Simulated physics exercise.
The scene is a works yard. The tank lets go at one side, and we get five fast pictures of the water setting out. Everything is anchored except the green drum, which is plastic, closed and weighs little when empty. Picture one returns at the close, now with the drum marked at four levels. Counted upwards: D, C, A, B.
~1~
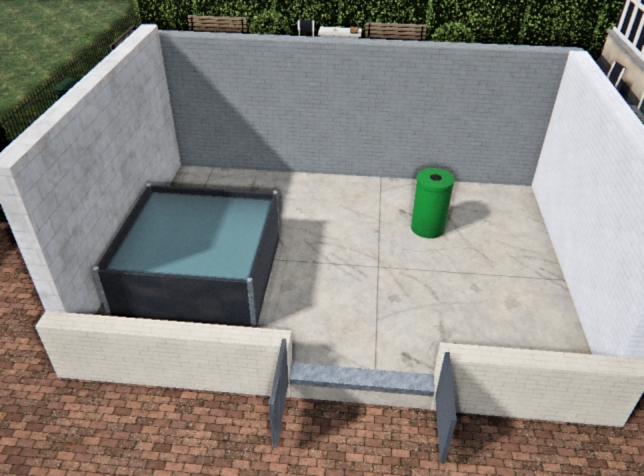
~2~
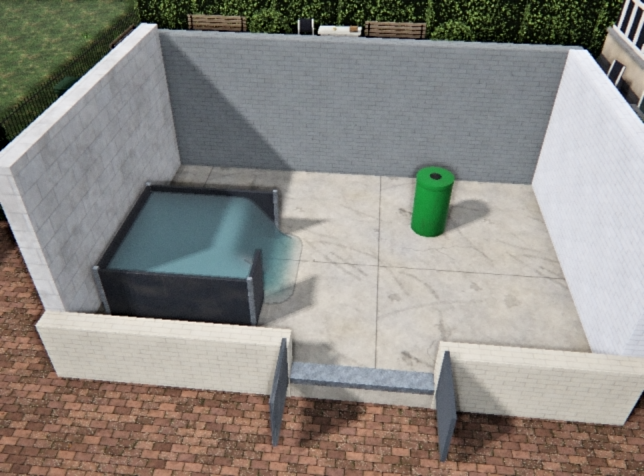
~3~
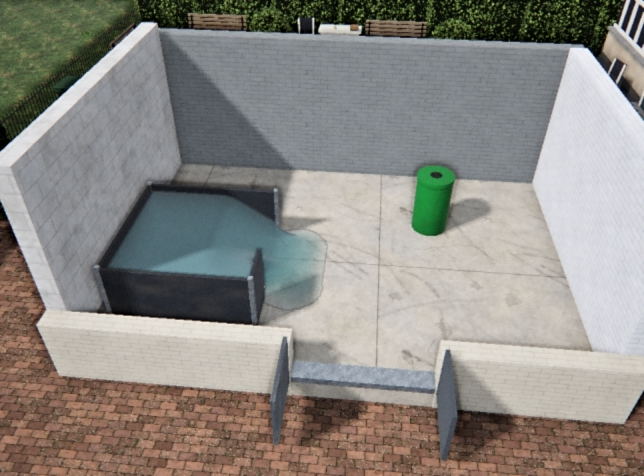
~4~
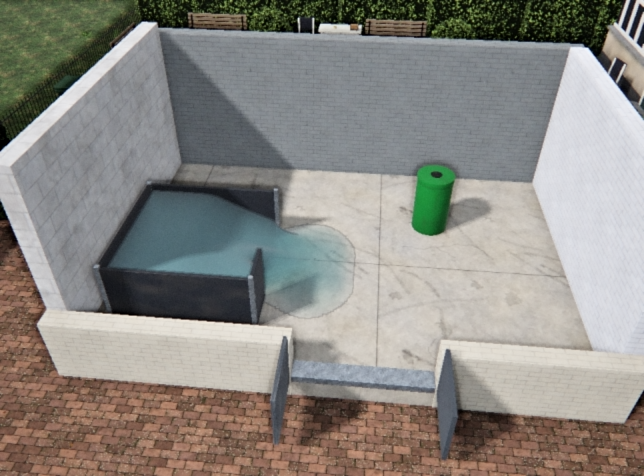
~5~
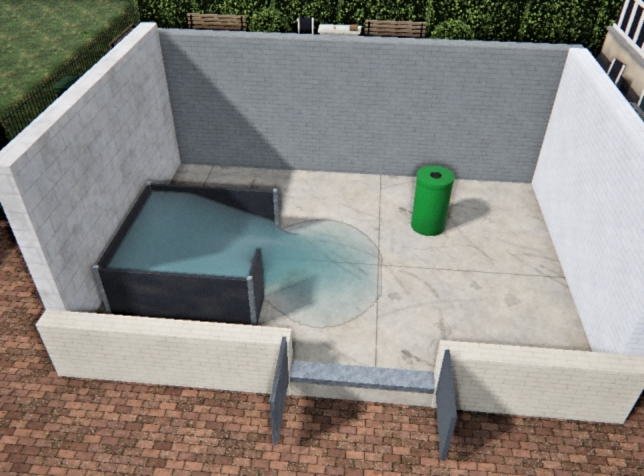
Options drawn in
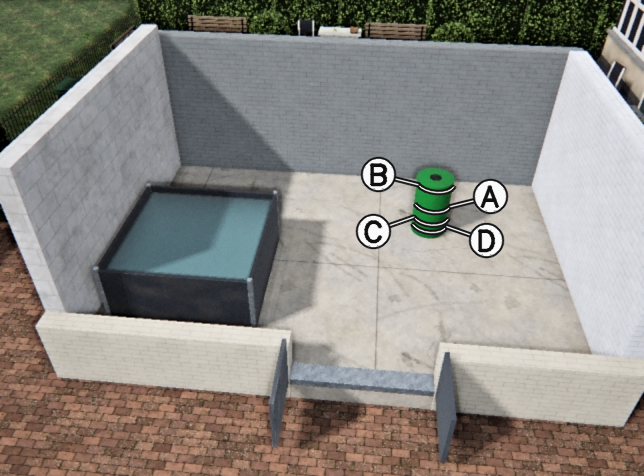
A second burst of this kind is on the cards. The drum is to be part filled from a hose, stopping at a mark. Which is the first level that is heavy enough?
A will do.
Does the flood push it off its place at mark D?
Yes.
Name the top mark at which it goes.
C it is.
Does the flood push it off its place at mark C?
Yes, that goes wrong.
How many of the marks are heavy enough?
Two.
On the marked copy, A at (433, 212); B at (436, 192); C at (431, 225); D at (430, 232); from the bottom up D, C, A, B.
If A is chosen, it does not move.
If B is chosen, it does not move.
If C is chosen, it is pushed about its own width away.
If D is chosen, it is pushed about 3 times its own width away.
